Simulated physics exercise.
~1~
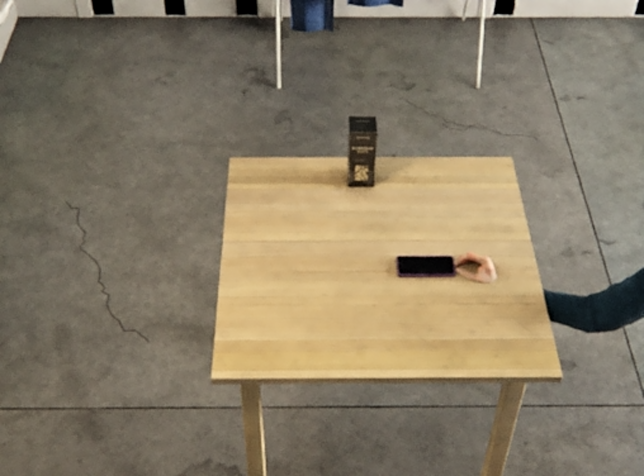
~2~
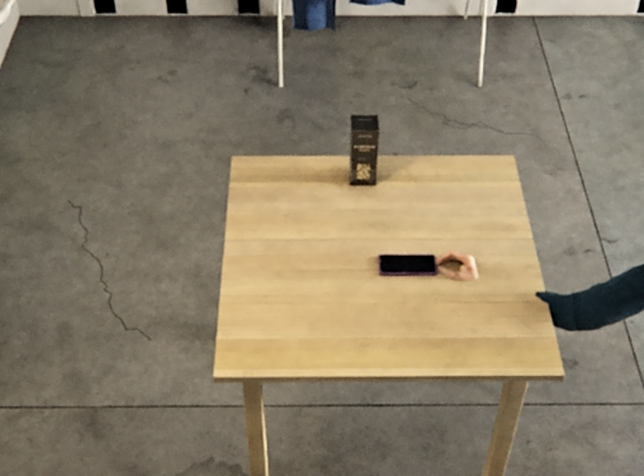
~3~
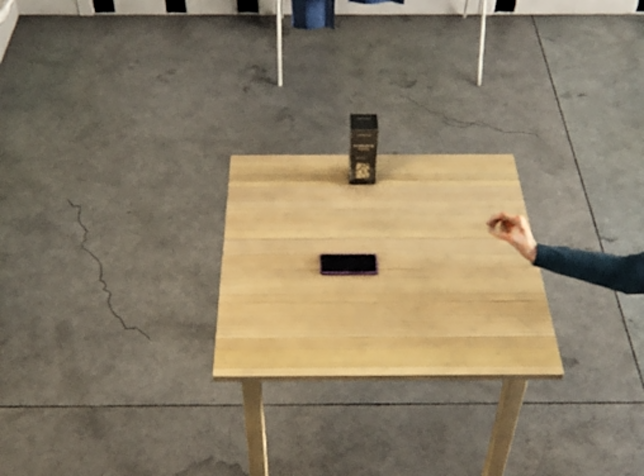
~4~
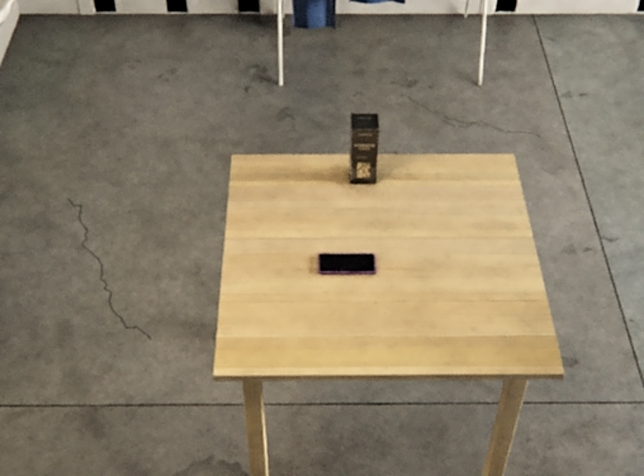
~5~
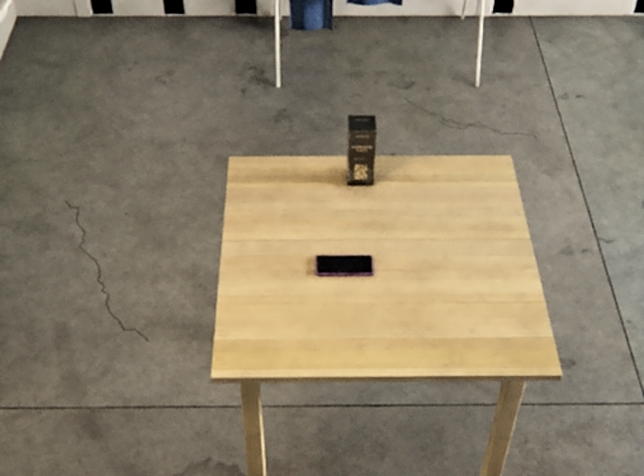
In the video, a hand slides a dark purple phone leftward across a wooden table, in front of a black carton that stays in place. The hand lets go and withdraws to the right, and the phone ends at rest near the middle of the table.
